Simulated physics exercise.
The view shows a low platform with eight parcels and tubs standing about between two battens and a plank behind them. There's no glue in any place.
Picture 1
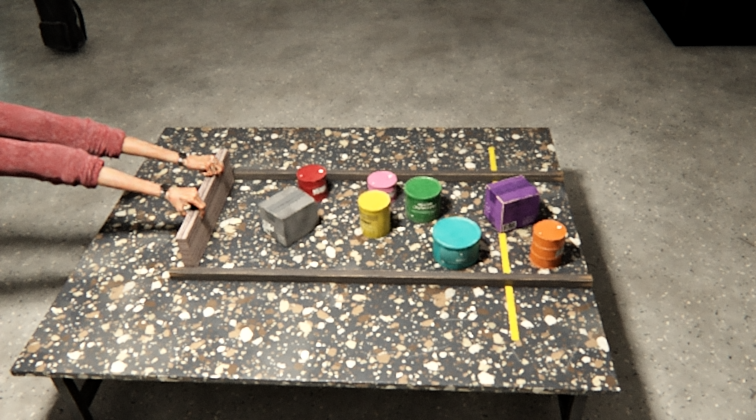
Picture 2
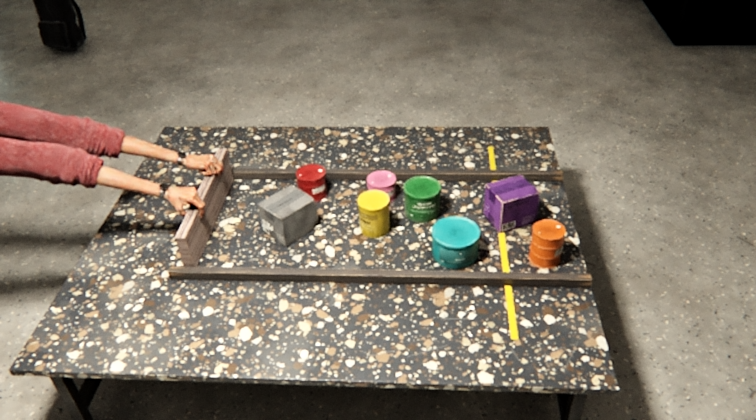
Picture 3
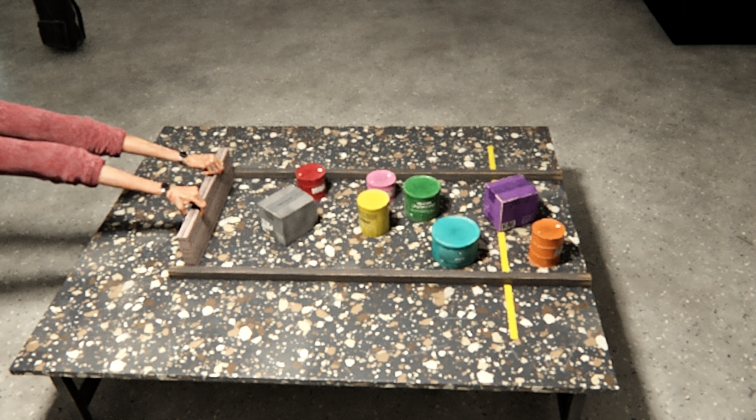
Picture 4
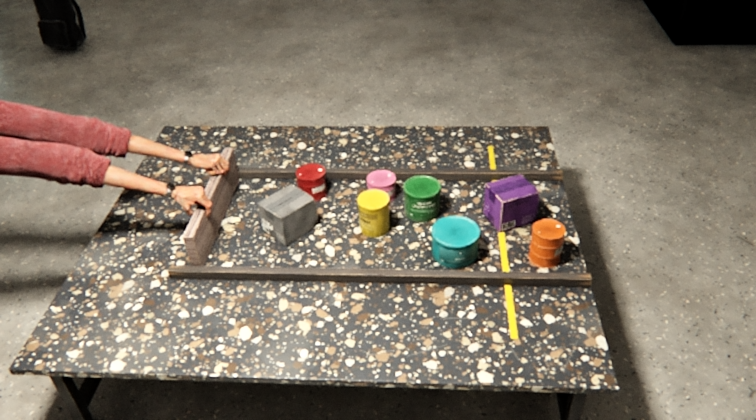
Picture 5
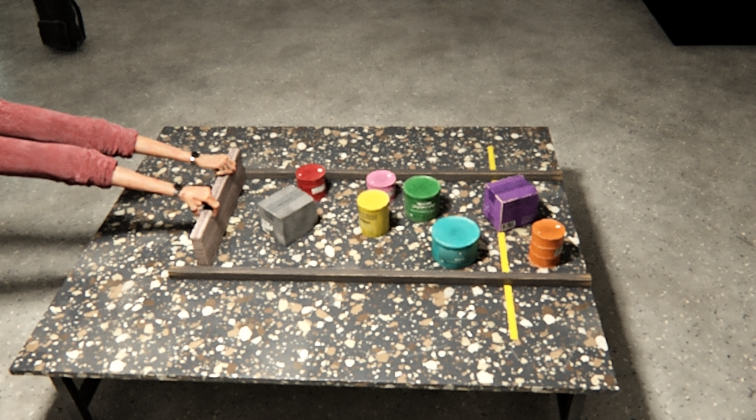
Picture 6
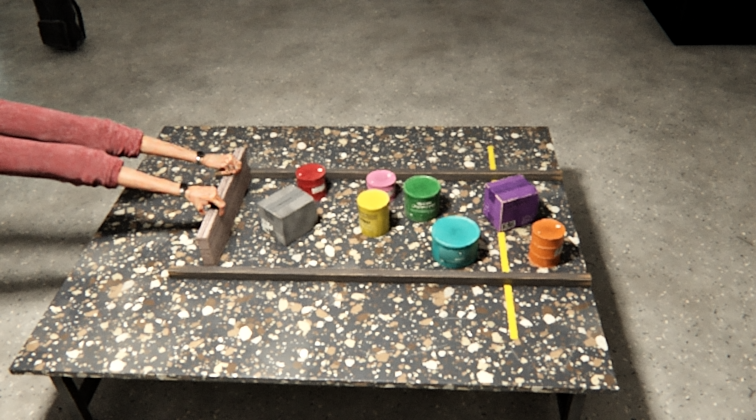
In this clip, two hands grip a wooden plank at the left of a speckled platform and slide it slightly right between two battens, toward a gray parcel, a purple parcel and six colored tubs, which stay essentially still.
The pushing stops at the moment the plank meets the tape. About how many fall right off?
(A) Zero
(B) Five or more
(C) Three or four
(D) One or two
(D) One or two.
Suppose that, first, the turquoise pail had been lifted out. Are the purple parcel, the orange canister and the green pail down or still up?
Outcome: The purple parcel goes off, the orange canister holds its spot, the green pail holds its spot.
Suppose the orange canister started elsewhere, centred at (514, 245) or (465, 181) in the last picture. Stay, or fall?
In that order, it stays on; is lost.
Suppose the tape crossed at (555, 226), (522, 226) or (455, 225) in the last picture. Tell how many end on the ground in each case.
So, reaching the ground: 6, then 4, then 0.
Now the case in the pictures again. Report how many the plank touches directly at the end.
It touches 3.
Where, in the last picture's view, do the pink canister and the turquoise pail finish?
Final centres, in order: Near (541, 183), near (529, 247).
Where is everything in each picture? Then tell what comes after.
Orange canister (548, 245); purple parcel (512, 204); turquoise pail (456, 243); plank (208, 206); tape (501, 226), in the first picture.
Purple parcel (511, 204); plank (208, 206), in the second picture.
Turquoise pail (455, 242); green pail (422, 199), in the third picture.
Orange canister (547, 243); pink canister (382, 187), in the fourth picture.
Purple parcel (511, 203); red canister (312, 183), in the fifth picture.
Orange canister (547, 243); purple parcel (511, 203); turquoise pail (455, 242); plank (227, 205); tape (500, 225), in the sixth picture.
Soon after, none off yet; orange canister at rest near (547, 243); purple parcel at rest near (511, 203); turquoise pail at rest near (455, 242).
Then, none off yet; orange canister at rest near (547, 243); purple parcel at rest near (511, 203); turquoise pail moved a little near (462, 246).
By the end, the number that fall off is one or two; fallen, purple parcel.
